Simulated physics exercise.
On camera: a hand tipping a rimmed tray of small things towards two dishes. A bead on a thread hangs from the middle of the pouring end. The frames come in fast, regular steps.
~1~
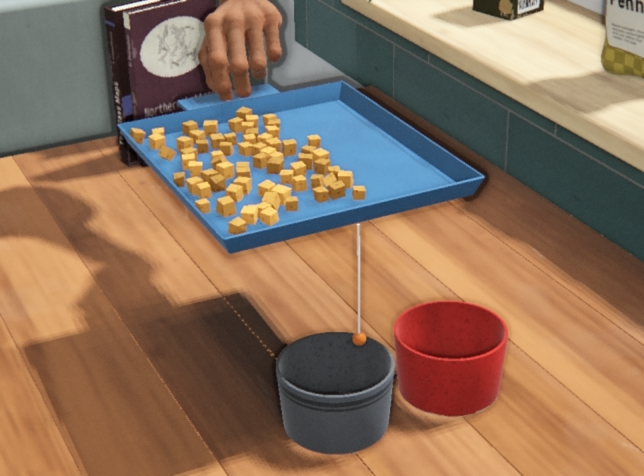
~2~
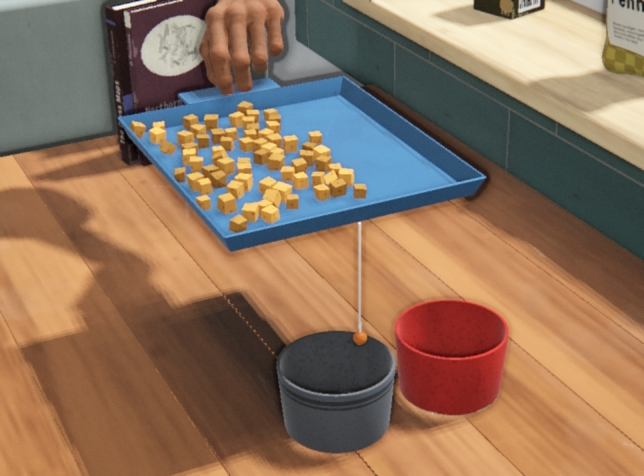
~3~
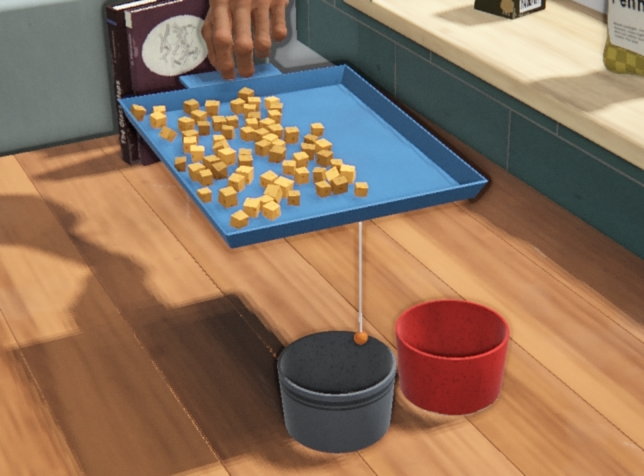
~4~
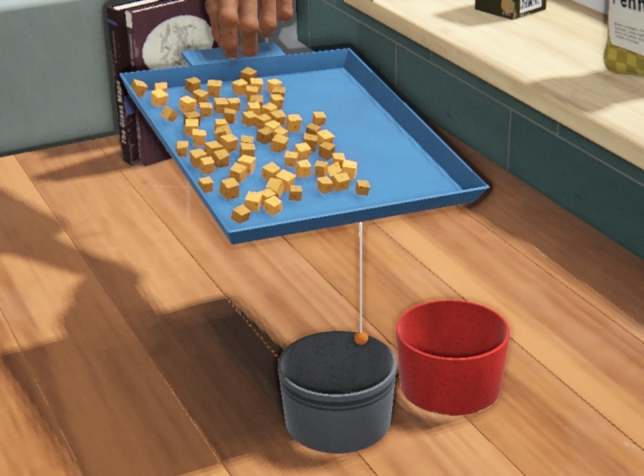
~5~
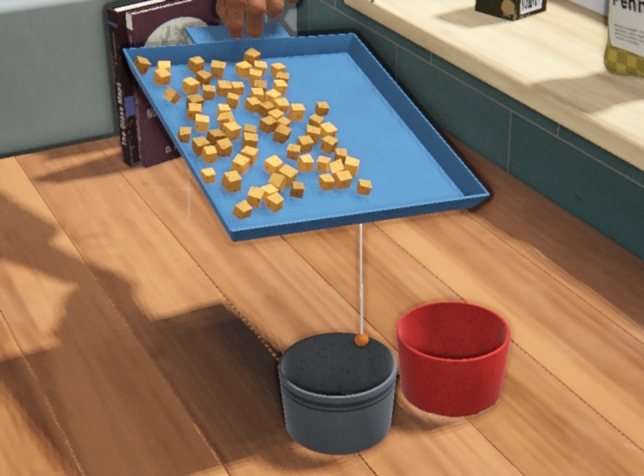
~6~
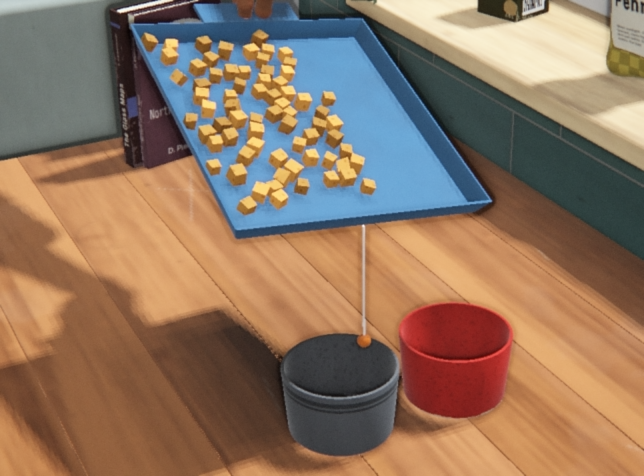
At first, a hand holds the far edge of a blue tray of small golden cubes above a grey dish and a red one, a bead hanging on a thread below. The far edge then rises steadily, tilting the tray more steeply towards the viewer, while the cubes stay spread across its left side.
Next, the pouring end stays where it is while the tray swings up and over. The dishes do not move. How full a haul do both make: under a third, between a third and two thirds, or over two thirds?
They take between a third and two thirds between them.
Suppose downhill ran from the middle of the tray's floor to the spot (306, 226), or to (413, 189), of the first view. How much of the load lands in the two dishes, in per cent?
The first gives 20 %, the second 80 %.
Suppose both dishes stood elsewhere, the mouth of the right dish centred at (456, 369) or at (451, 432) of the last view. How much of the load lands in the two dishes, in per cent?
The first gives 50 %, the second 0 %.
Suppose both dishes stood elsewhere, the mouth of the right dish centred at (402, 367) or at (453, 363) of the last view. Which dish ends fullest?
In turn: Right; the right dish.
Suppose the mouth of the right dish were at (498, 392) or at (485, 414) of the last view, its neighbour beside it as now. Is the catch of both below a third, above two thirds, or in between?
First less than a third, then under a third.
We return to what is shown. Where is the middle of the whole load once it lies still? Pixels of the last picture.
Close to (482, 418).
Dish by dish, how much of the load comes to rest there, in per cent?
The left dish has 0 per cent, the right dish has 50.
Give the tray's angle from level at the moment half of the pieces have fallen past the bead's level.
Around 90° of tilt.
Soon, tray tipped steeply; nearly all on the tray; a small part in the air.
A while on, tray tipped past a quarter turn; a stray few on the tray; about a third in the right dish; about a third outside both; about a quarter in the air.
Towards the end, tray tipped past a quarter turn; about half in the right dish; about half outside both.
Finally, tray tipped past a quarter turn; none in the left dish; about half in the right dish; about half outside both.
